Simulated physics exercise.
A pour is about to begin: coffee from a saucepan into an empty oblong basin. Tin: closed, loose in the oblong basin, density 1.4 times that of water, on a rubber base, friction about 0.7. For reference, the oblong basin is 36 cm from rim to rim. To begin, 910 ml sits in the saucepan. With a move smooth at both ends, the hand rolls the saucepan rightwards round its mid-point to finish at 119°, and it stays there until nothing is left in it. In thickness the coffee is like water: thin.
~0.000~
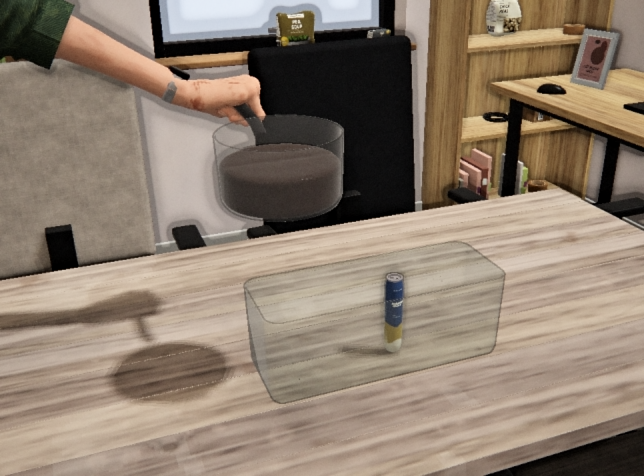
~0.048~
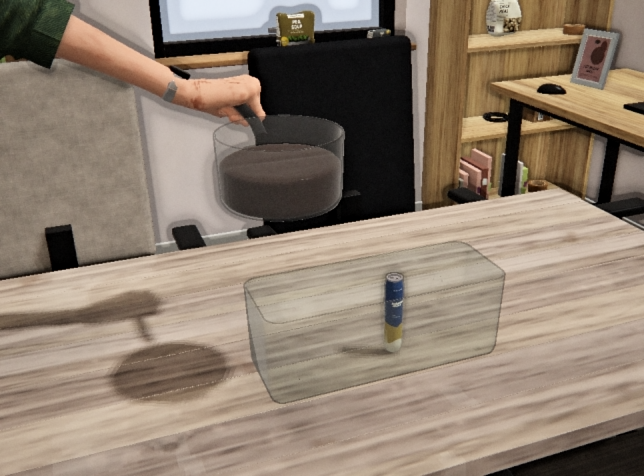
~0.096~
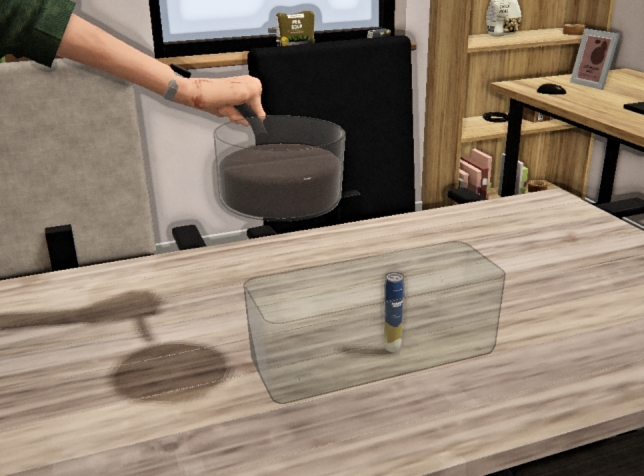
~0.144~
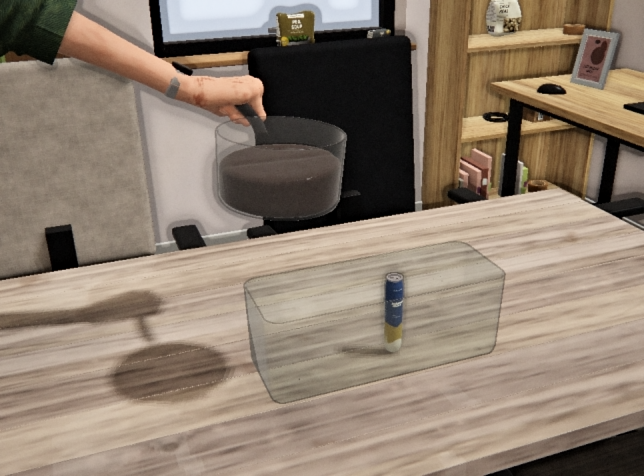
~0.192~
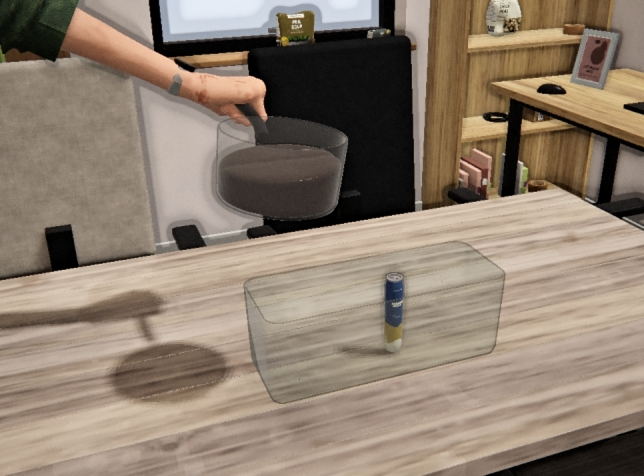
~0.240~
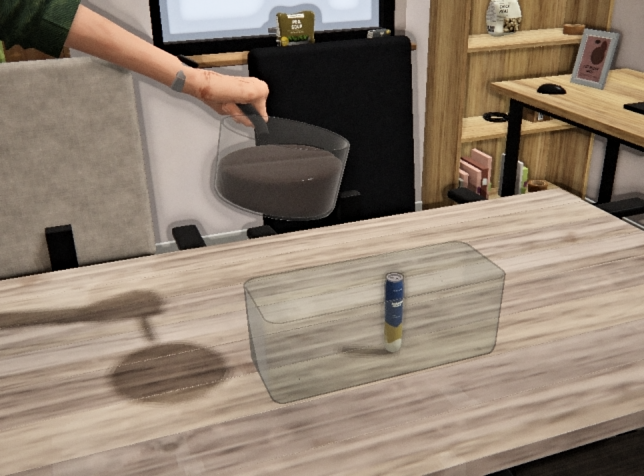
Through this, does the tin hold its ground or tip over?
I reckon it can't hold on.
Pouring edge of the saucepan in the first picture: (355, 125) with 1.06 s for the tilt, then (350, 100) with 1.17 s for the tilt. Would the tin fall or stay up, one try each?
Trial 1 - tin tips; trial 2 - tin tips.
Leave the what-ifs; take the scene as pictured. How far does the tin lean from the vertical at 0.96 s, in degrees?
I'd say it's tipped close to 10 degrees.
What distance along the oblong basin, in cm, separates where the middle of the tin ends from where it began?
In the end the tin's centre has shifted about 8.5 centimetres.
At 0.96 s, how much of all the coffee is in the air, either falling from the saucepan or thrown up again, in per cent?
Around 16 percent of it is airborne.
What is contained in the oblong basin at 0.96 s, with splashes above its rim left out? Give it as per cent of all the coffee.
76 %, more or less.
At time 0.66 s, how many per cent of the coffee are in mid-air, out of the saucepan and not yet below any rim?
34 %.
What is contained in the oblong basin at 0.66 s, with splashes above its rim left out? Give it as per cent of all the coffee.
The basin holds roughly 3 in a hundred parts at that moment.
After 0.66 s the tilt is 75° and 63 per cent is still to pour; the tin stands where it began.
After 0.96 s the tilt is 113° and 9 per cent is still to pour; the tin leans 10°.
After 1.28 s the tilt is 119° and 0 per cent is still to pour; the tin lies on its side.
After 1.63 s the tilt is 119° and 0 per cent is still to pour; the tin lies on its side.
In the end the tin lies on its side.
